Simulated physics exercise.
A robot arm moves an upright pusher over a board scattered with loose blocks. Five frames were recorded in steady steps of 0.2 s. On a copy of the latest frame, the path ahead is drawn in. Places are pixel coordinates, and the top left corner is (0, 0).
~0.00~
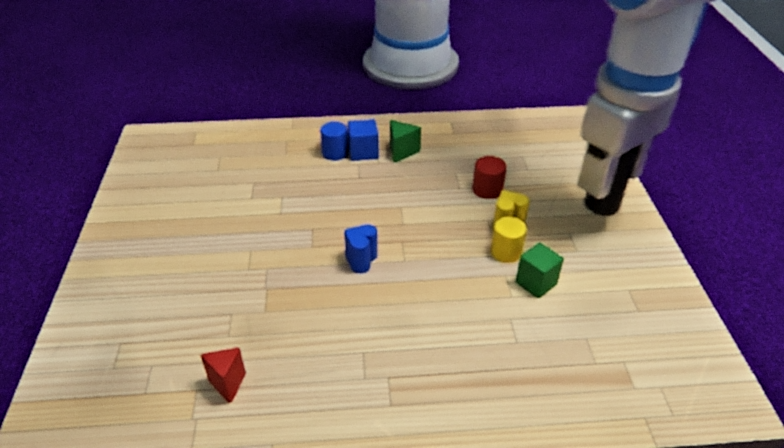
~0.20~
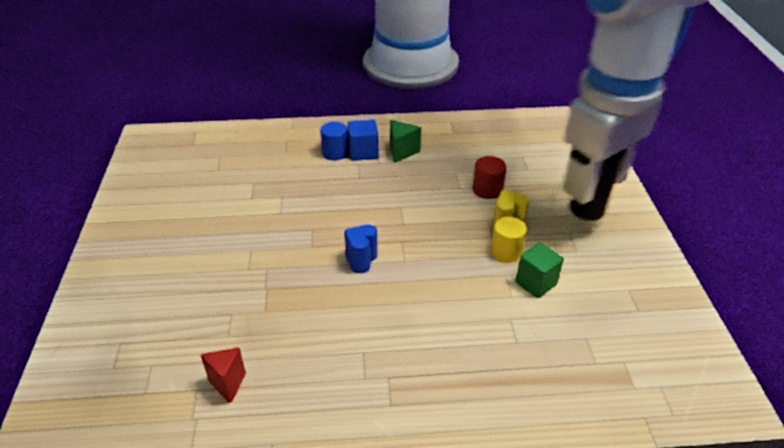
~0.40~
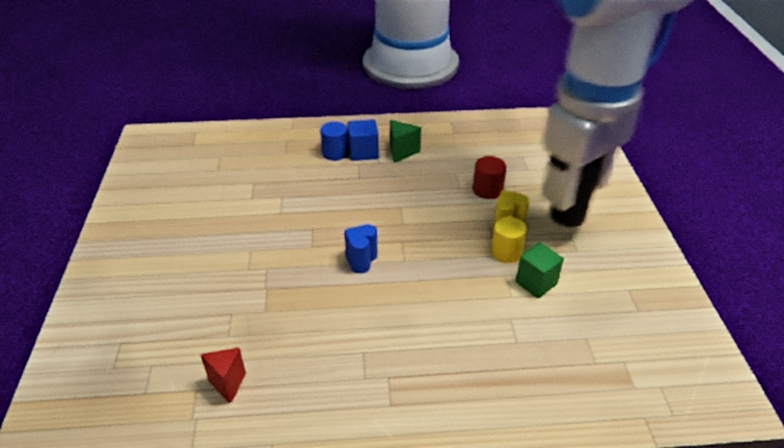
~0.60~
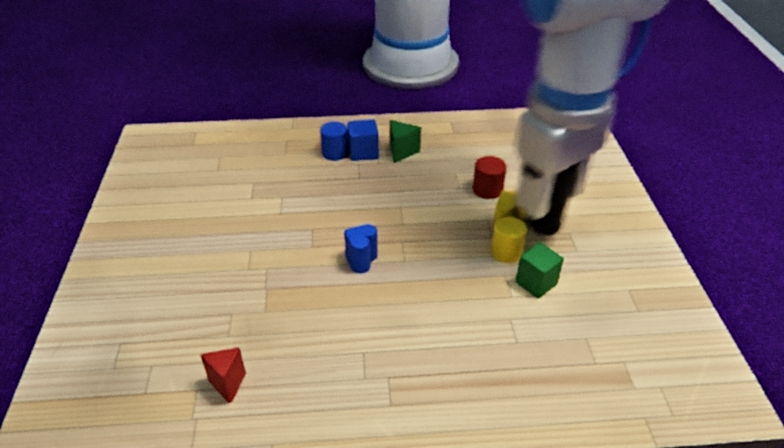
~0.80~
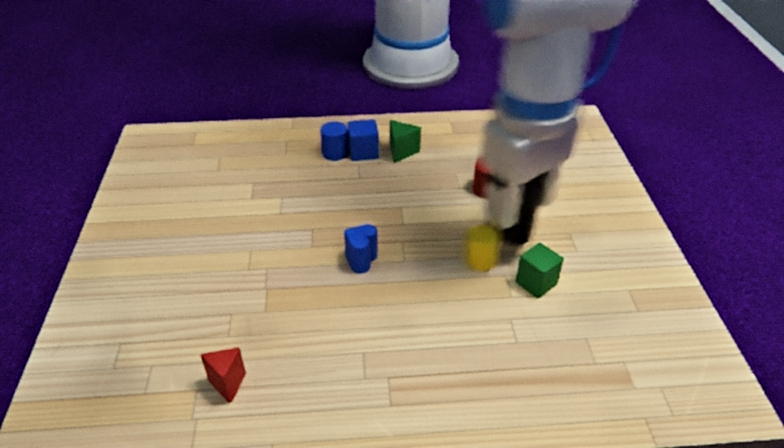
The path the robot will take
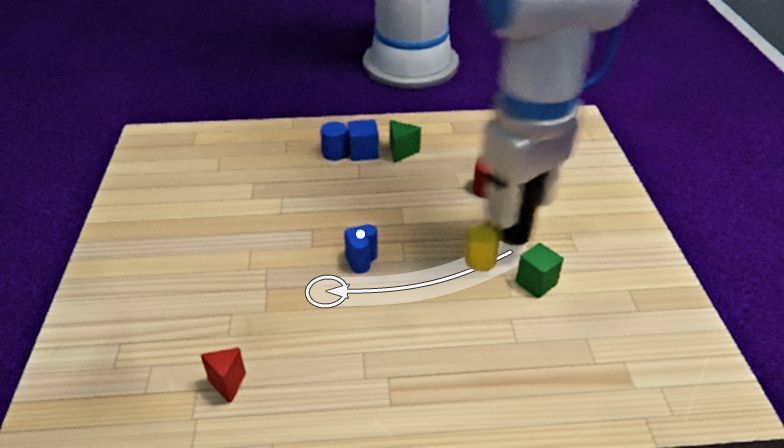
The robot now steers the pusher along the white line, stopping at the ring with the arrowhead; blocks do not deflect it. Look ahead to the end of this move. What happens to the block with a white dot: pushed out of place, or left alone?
The block with a white dot moves.
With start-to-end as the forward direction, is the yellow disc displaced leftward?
It seems not.
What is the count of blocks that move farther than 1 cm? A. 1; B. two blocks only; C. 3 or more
B - two blocks only.
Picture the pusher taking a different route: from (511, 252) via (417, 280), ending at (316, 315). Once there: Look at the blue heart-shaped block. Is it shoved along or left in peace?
It stays.
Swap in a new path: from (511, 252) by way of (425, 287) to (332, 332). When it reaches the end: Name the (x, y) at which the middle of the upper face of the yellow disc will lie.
It will likely be found at (352, 263).
The drawn path runs from (511, 252) by way of (458, 275) and (394, 289) to (327, 291); the dot is on the blue heart-shaped block.
What follows on the original path. One third of the way, pusher at (459, 257); yellow disc at (424, 250).
Two thirds of the way, pusher at (394, 270); blue heart-shaped block at (352, 233), turned 40° clockwise; yellow disc at (361, 253).
At the end, pusher at (325, 272); blue heart-shaped block at (341, 232), turned 90° clockwise; yellow disc at (306, 244); yellow heart-shaped block not moved.
